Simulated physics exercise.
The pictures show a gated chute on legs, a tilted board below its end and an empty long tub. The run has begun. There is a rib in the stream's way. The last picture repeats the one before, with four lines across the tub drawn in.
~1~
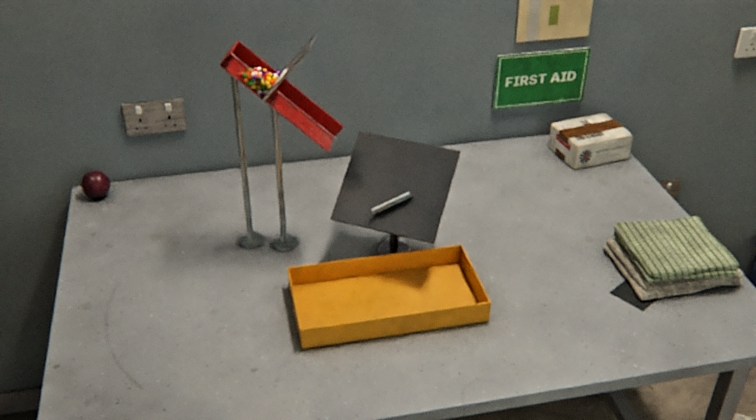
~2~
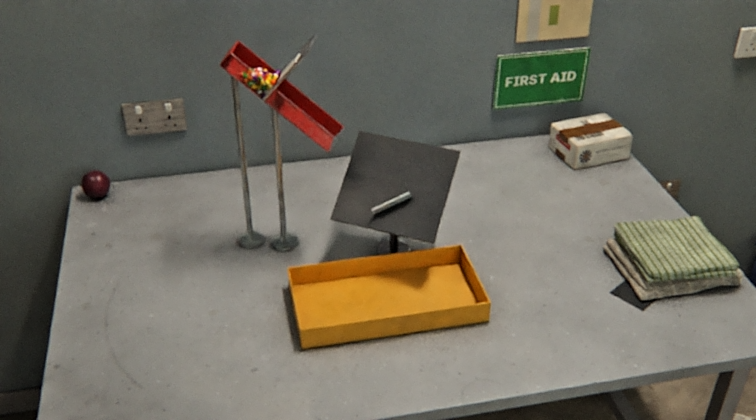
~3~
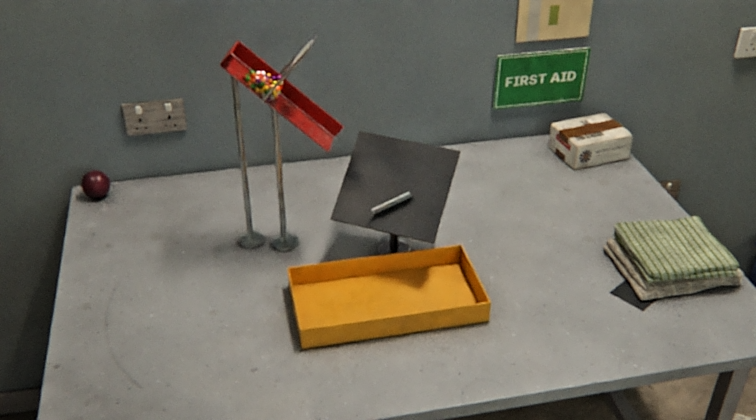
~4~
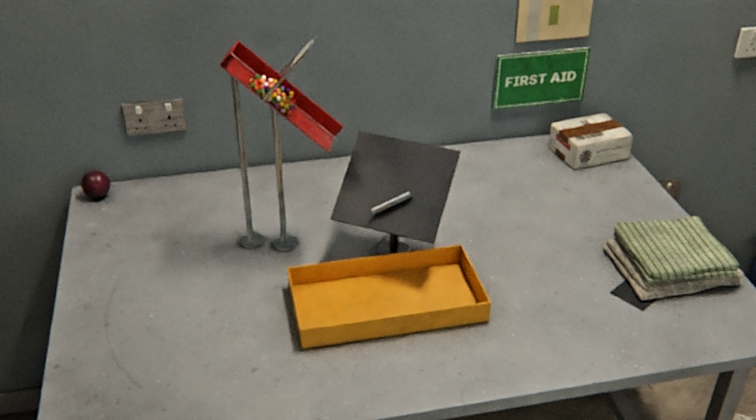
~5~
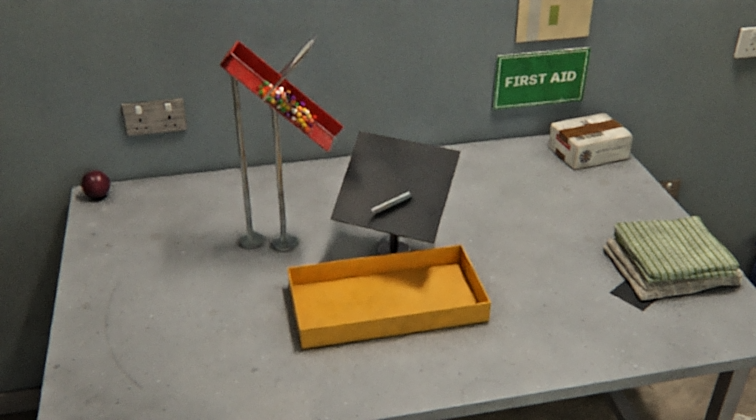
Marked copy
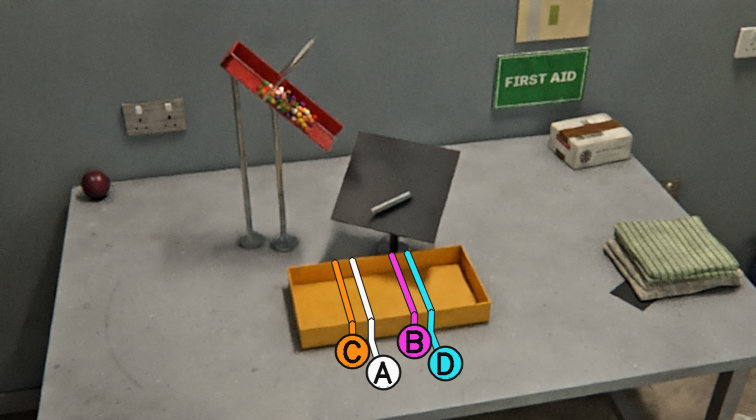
Small multicoloured beads slide down a sloping red chute on metal legs, passing a raised gate and spreading toward the chute's lower right end, above a tilted dark board with a pale rib and an empty yellow tub.
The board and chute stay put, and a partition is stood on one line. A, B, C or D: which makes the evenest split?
Take A.
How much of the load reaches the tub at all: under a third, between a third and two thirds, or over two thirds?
About that: Between a third and two thirds.
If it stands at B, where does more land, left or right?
More lands on the left.
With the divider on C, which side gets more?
Right.
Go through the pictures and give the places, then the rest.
The first frame shows load behind the gate at (261, 82), round plastic beads; lip of the chute at (331, 145), sloping fairly steeply.
The second frame shows middle of the board at (395, 185), tilted fairly steeply; middle of its low edge at (381, 231); of its high edge at (409, 141).
The third frame shows front corners of the tub at (301, 330) and (490, 302), empty; front of the load at (278, 96).
The fourth frame shows middle of the load at (274, 93); its front at (291, 109), about a third of the way to the lip; rib from (410, 192) to (371, 210).
The fifth frame shows middle of the load at (288, 104); its front at (310, 126), about two thirds of the way to the lip.
On the marked copy, line A crosses the front rim at (371, 319); line B crosses the front rim at (414, 313); line C crosses the front rim at (352, 322); line D crosses the front rim at (431, 311).
For line A, of what is caught, about two thirds on the left of the divider, about a third on the right.
For line B, of what is caught, nearly all on the left of the divider, a small part on the right.
For line C, of what is caught, a small part on the left of the divider, most on the right.
For line D, of what is caught, most on the left of the divider, a small part on the right.
